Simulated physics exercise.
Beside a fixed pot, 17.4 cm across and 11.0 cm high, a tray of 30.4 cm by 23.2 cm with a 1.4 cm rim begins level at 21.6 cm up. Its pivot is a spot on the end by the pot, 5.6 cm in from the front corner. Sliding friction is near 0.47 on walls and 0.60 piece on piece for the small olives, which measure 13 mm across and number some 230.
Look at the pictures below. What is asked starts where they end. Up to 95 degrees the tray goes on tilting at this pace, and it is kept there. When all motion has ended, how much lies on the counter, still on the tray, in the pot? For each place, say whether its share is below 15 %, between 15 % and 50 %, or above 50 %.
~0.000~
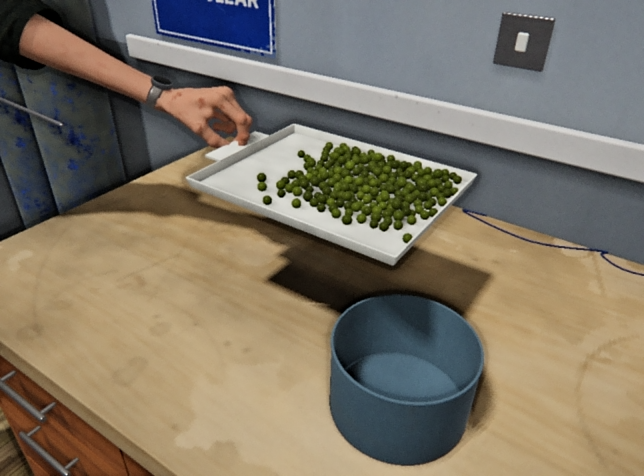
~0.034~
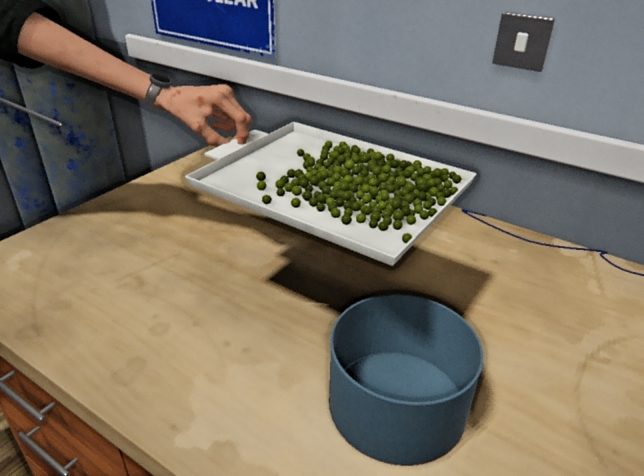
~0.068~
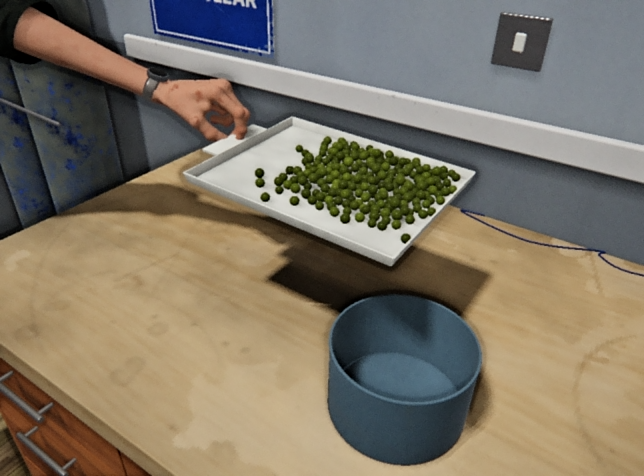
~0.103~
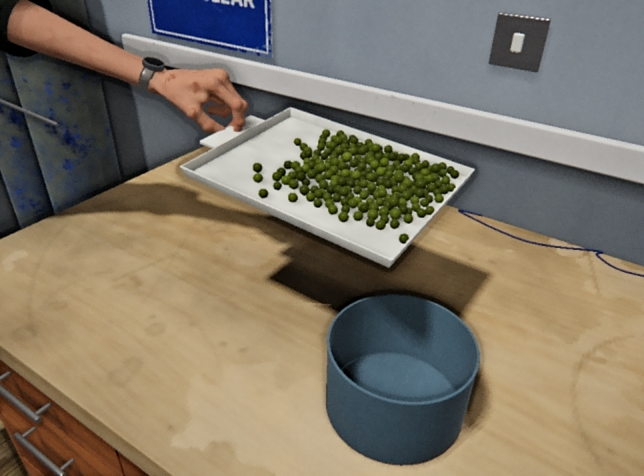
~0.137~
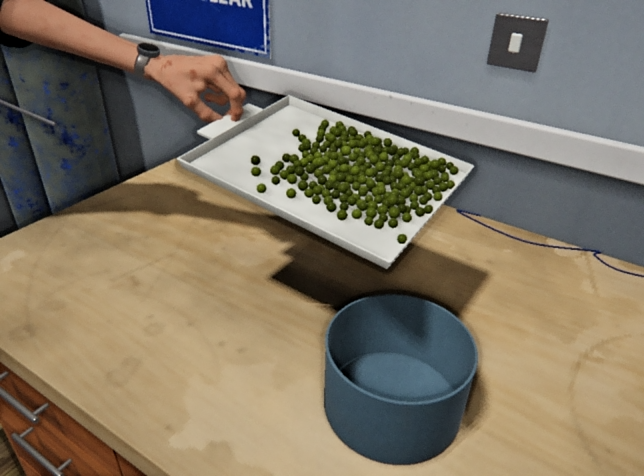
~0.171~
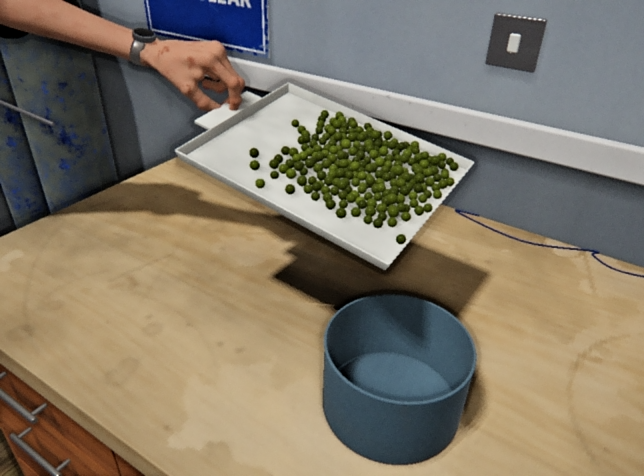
Counter: Below 15 %; tray: Below 15 %; pot: Above 50 %.
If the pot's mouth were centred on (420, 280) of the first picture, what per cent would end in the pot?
Roughly 0 per cent.
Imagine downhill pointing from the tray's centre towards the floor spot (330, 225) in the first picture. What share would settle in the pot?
Estimate: Some 75 per cent.
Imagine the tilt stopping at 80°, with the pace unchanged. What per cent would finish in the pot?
I'd expect some 90 per cent in the pot.
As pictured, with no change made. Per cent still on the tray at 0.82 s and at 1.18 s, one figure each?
In order, near 75 and near 0.
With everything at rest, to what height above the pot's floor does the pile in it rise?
Some 4.5 cm up.
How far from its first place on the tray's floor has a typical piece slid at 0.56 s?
6 cm.
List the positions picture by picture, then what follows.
The first picture shows tray tilt 0 degrees, front corners at (190, 177) and (394, 254); middle of the pieces at (367, 182); pot at (406, 343).
The second picture shows tray tilt 1 degrees, front corners at (190, 176) and (393, 254); middle of the pieces at (366, 182).
The third picture shows tray tilt 2 degrees, front corners at (188, 172) and (392, 255); middle of the pieces at (365, 179).
The fourth picture shows tray tilt 5 degrees, front corners at (185, 166) and (390, 257), lowest corner right front; middle of the pieces at (364, 176).
The fifth picture shows tray tilt 8 degrees, front corners at (182, 158) and (388, 259), lowest corner right front; middle of the pieces at (363, 170).
The sixth picture shows tray tilt 12 degrees, front corners at (180, 150) and (387, 260), lowest corner right front; middle of the pieces at (362, 165); pot at (399, 342). The tray's pace is about 105 degrees a second.
After 0.56 s, tilt 52 degrees; the tray holds 100 %, the pot 0 %.
After 0.82 s, tilt 79 degrees; the tray holds 75 %, the pot 15 %.
Then, at 1.18 s, tilt 95 degrees; the tray holds 0 %, the pot 90 %.
By 1.9 s all is still; counter 10 %, tray 0 %, pot 90 %.
